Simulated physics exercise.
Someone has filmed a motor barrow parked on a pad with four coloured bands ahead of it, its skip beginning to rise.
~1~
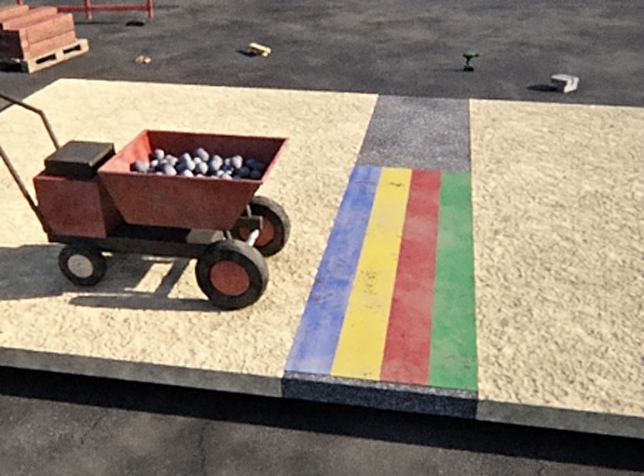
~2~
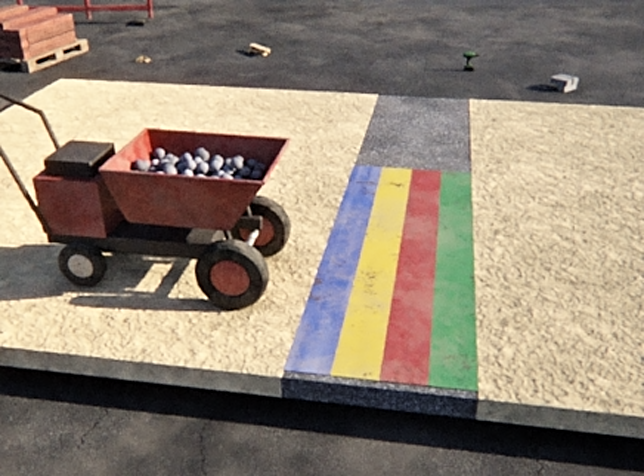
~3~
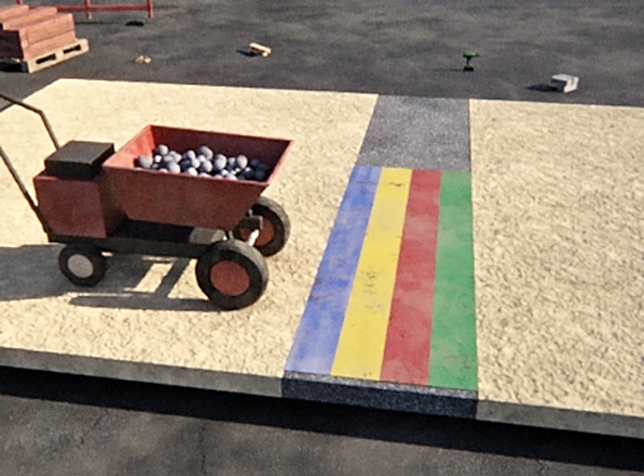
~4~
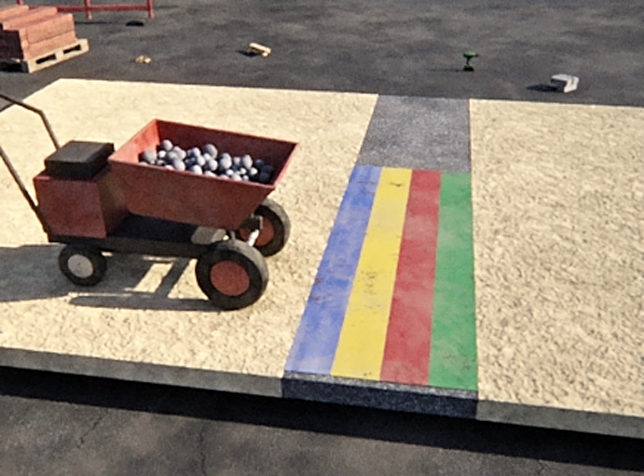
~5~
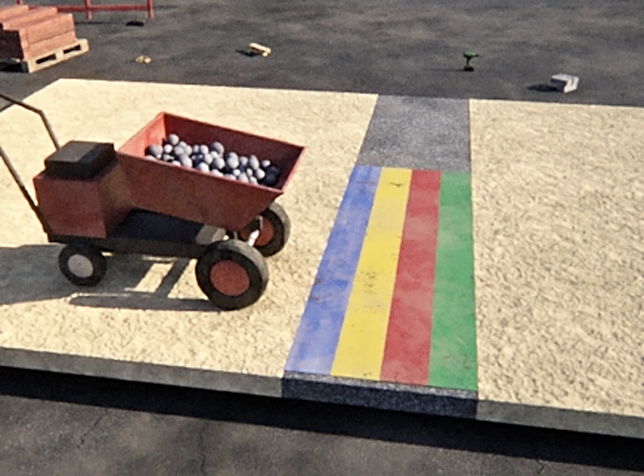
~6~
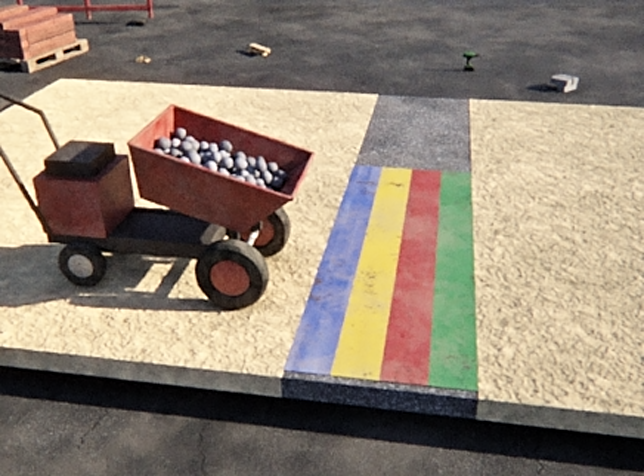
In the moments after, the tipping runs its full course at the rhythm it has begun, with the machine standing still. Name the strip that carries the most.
The heap favours the yellow strip.
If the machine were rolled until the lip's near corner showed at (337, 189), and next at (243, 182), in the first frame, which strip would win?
The first try: The strip in green. The second: The yellow one.
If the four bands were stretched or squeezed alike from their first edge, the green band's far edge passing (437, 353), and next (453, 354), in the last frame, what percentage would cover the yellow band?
First some 20, then 30 per cent.
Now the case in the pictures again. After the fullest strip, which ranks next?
It is the red strip.
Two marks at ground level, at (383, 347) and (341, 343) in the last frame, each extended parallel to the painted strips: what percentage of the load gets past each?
About 30 and 60 per cent.
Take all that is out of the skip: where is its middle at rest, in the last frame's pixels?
At about (385, 290).
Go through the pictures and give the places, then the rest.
The first picture shows lip of the skip near (261, 183), level; top of the load near (201, 169), round cobbles; blue strip near (317, 337); yellow strip near (362, 341); red strip near (407, 346); green strip near (454, 351).
The second picture shows lip of the skip near (263, 184), level; top of the load near (185, 170).
The third picture shows lip of the skip near (267, 186), tipped barely; top of the load near (188, 168).
The fourth picture shows lip of the skip near (273, 189), tipped a little; top of the load near (193, 165).
The fifth picture shows lip of the skip near (282, 193), tipped a little; top of the load near (183, 159).
The sixth picture shows lip of the skip near (291, 199), tipped clearly; top of the load near (191, 155); blue strip near (317, 337); yellow strip near (362, 341); red strip near (407, 346); green strip near (454, 351).
Shortly afterwards, skip tipped steeply; the whole lot in the skip.
Next, skip tipped steeply; the bulk in the skip; a little over the yellow strip; only a few over the red strip; only a few falling.
Some moments later, skip tipped right over; near a third in the skip; only a few over the blue strip; near a third over the yellow strip; near a quarter over the red strip; a little over the green strip; only a few off the paint.
In the end, skip tipped right over; near a third in the skip; a little over the blue strip; near a third over the yellow strip; near a quarter over the red strip; a little over the green strip; only a few off the paint.
